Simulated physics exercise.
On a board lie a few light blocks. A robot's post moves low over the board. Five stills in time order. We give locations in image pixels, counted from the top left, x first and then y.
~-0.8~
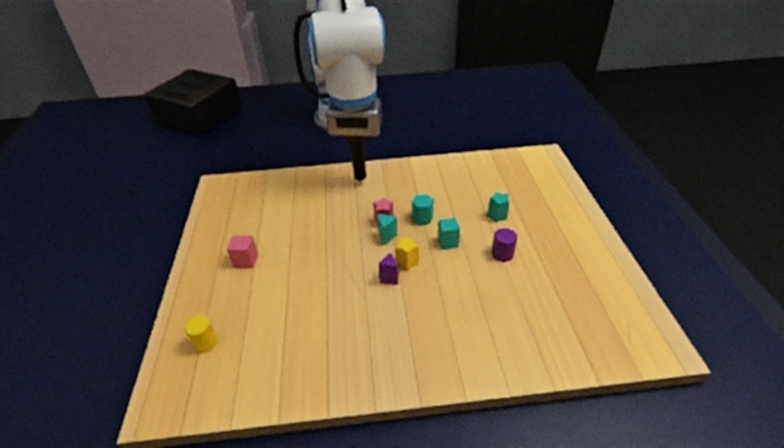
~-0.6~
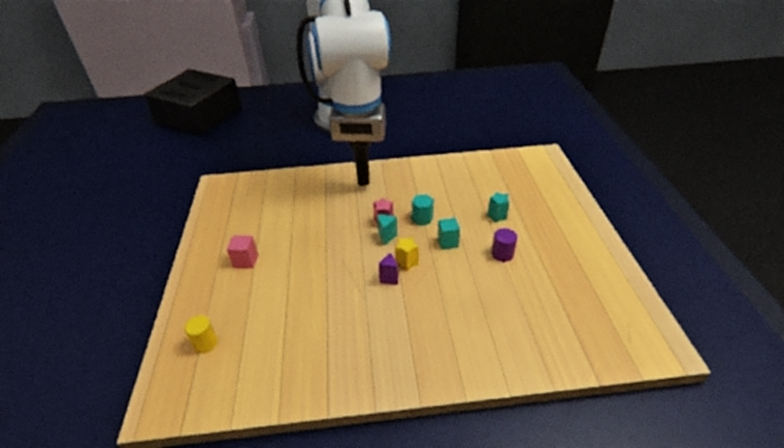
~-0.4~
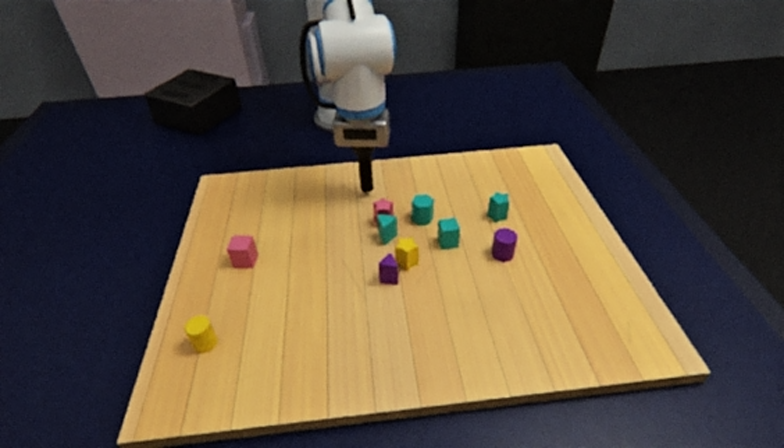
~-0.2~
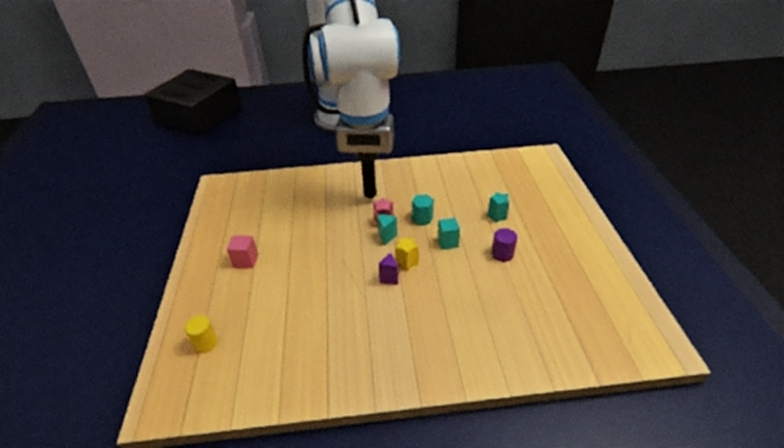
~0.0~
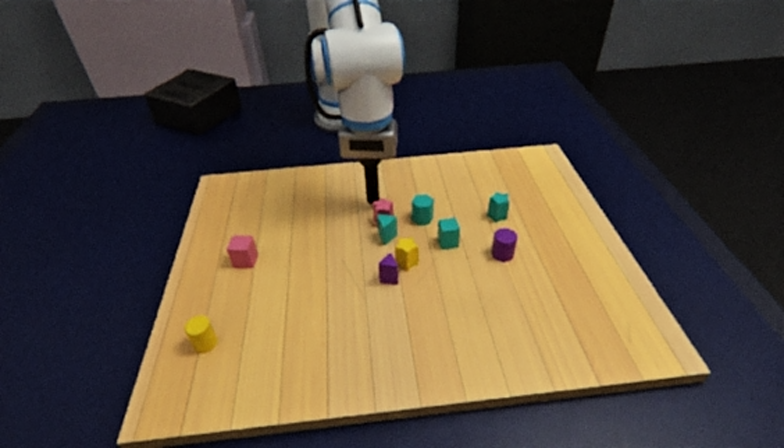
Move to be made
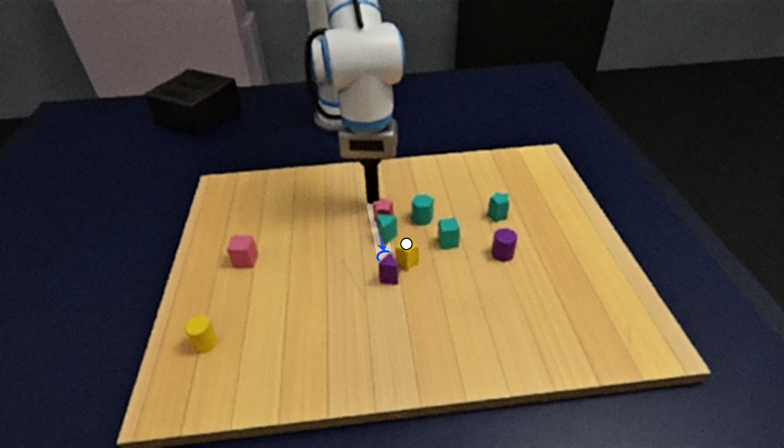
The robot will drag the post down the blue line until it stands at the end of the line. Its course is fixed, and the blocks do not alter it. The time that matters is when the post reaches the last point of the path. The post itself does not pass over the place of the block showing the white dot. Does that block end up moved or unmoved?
It moves.
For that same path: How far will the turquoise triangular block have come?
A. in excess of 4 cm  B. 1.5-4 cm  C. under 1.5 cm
I choose A.
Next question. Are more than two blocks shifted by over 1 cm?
Yes, that is how it ends up.
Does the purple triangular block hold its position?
That would be a yes.
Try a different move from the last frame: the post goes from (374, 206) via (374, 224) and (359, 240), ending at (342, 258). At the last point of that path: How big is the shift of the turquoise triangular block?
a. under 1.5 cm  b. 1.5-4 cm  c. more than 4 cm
The correct letter is a.
Path on the board, straight from (374, 206) to (385, 257); the dot is on the yellow star block.
What follows on the original path. One third of the way, post at (377, 216); pink star block at (387, 210), turned 10° anticlockwise; turquoise triangular block at (387, 221), turned 15° anticlockwise.
Two thirds of the way, post at (381, 233); pink star block at (395, 222), turned 45° anticlockwise; turquoise triangular block at (396, 234).
At the end, post at (385, 250); pink star block at (397, 223), turned 75° anticlockwise; turquoise triangular block at (402, 239), turned 60° anticlockwise; purple triangular block in place; yellow star block at (418, 248), turned 25° clockwise.
